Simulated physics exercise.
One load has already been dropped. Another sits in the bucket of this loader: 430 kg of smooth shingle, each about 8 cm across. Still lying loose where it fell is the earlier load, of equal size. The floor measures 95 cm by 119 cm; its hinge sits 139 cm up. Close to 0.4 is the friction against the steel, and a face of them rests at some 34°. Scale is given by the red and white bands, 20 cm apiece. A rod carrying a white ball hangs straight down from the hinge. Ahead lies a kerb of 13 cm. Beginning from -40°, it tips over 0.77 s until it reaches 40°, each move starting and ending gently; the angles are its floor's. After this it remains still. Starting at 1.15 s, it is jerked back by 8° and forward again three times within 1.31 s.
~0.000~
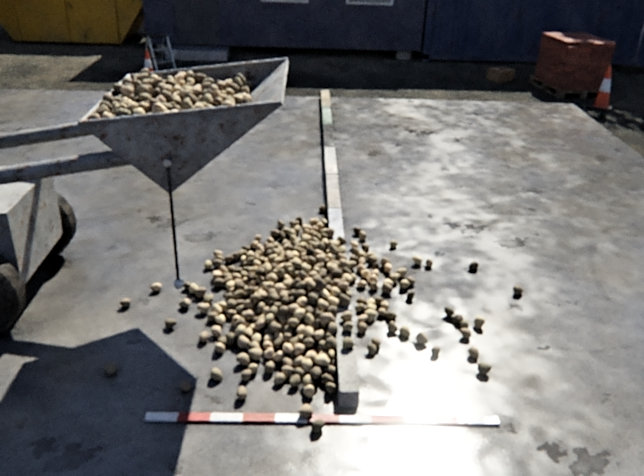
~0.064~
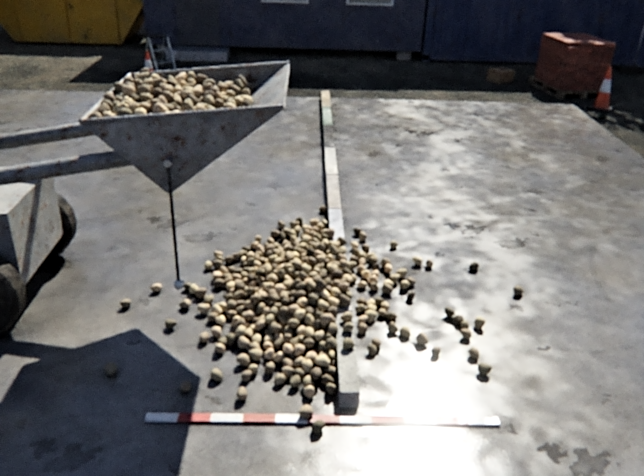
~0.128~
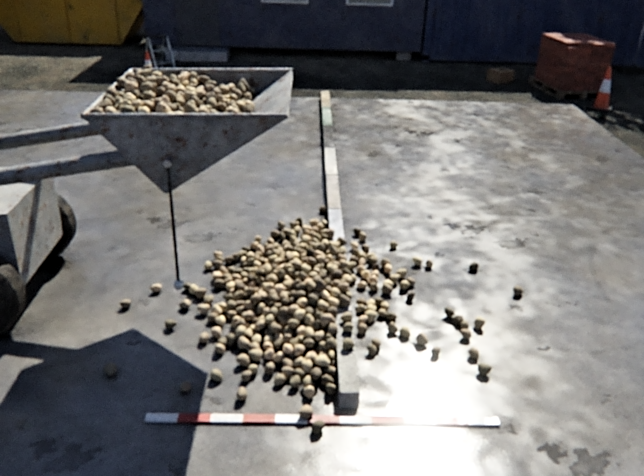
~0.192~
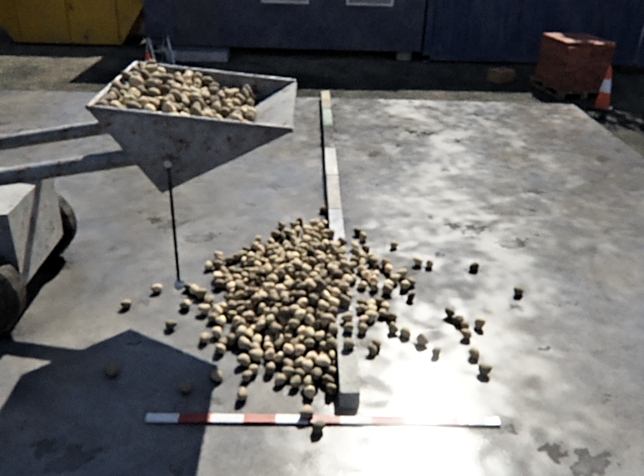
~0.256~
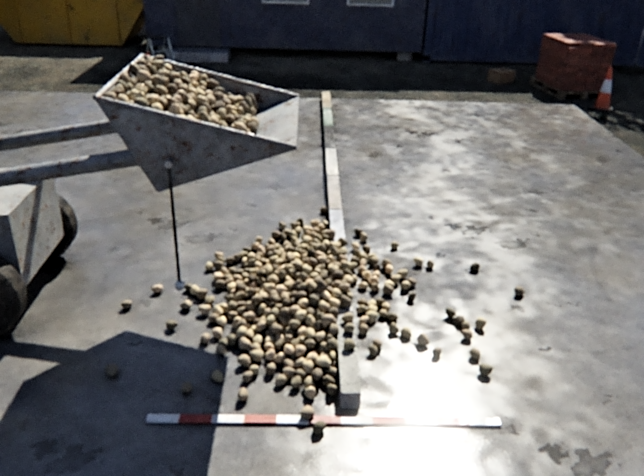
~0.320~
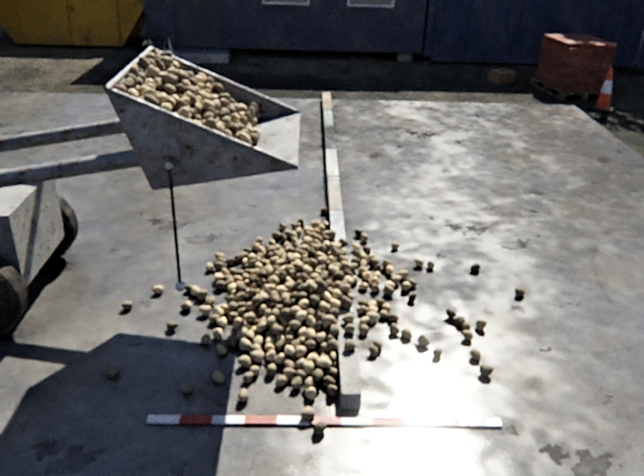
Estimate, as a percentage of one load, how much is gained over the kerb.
Some 56 per cent is added.
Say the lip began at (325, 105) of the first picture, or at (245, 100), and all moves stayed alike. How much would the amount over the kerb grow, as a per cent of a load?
Near 90 in a hundred, then near 30 in a hundred.
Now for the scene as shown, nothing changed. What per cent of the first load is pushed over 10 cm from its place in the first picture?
I'd say roughly 20 per cent of them.
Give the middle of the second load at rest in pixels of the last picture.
Roughly at pixel (355, 287).
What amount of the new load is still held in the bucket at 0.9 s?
Roughly 80 parts in a hundred of the load.
After 0.6 s the floor is at 28°; in per cent of one load, 100 in the bucket, 91 on this side of the kerb, 10 over the kerb; the foremost stones are at (479, 321).
After 0.9 s the floor is at 40°; in per cent of one load, 78 in the bucket, 113 on this side of the kerb, 10 over the kerb; the foremost stones are at (479, 321).
After 2.9 s the floor is at 40°; in per cent of one load, 0 in the bucket, 134 on this side of the kerb, 66 over the kerb; the foremost stones are past the picture's edge.
After 5.6 s the floor is at 40°; in per cent of one load, 0 in the bucket, 134 on this side of the kerb, 66 over the kerb; the foremost stones are past the picture's edge. Net gain over the kerb, 56.
